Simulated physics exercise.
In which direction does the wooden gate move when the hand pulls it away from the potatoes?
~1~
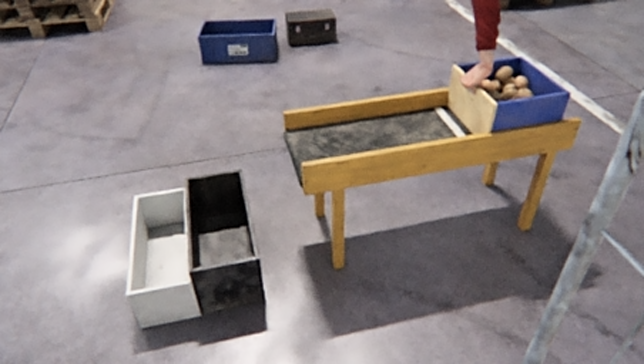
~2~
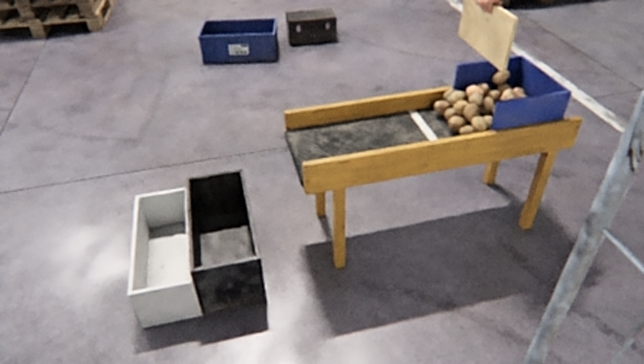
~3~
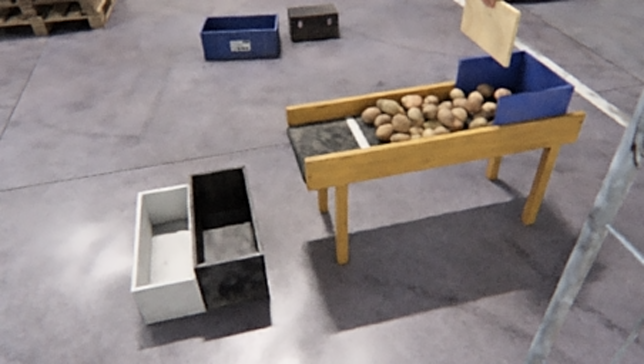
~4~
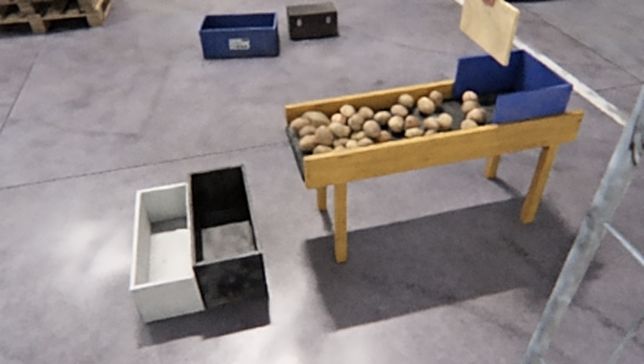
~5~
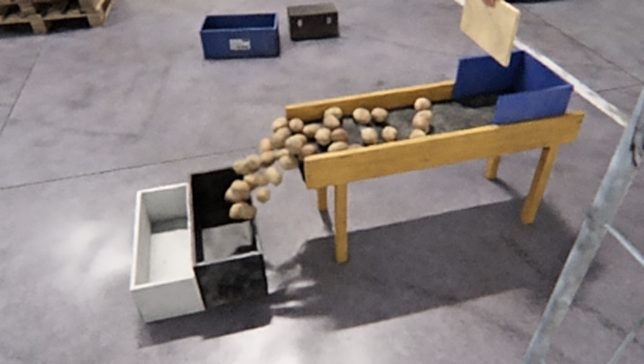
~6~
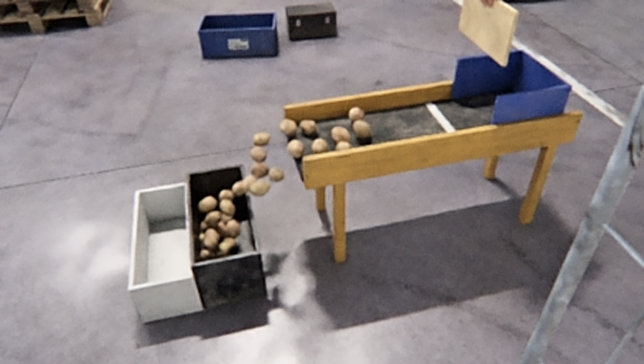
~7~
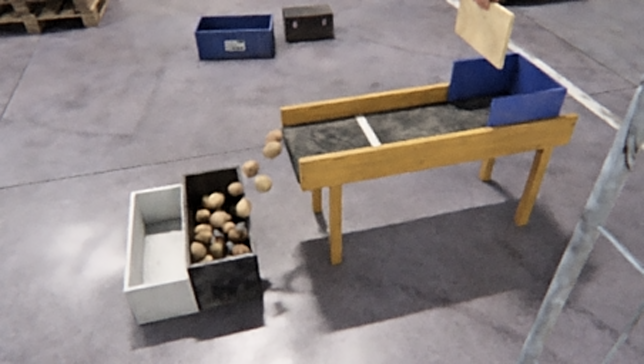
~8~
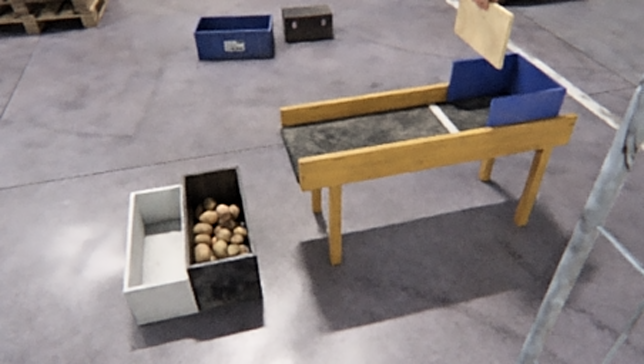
The wooden gate moves up, and the hand then holds it above the blue pen.
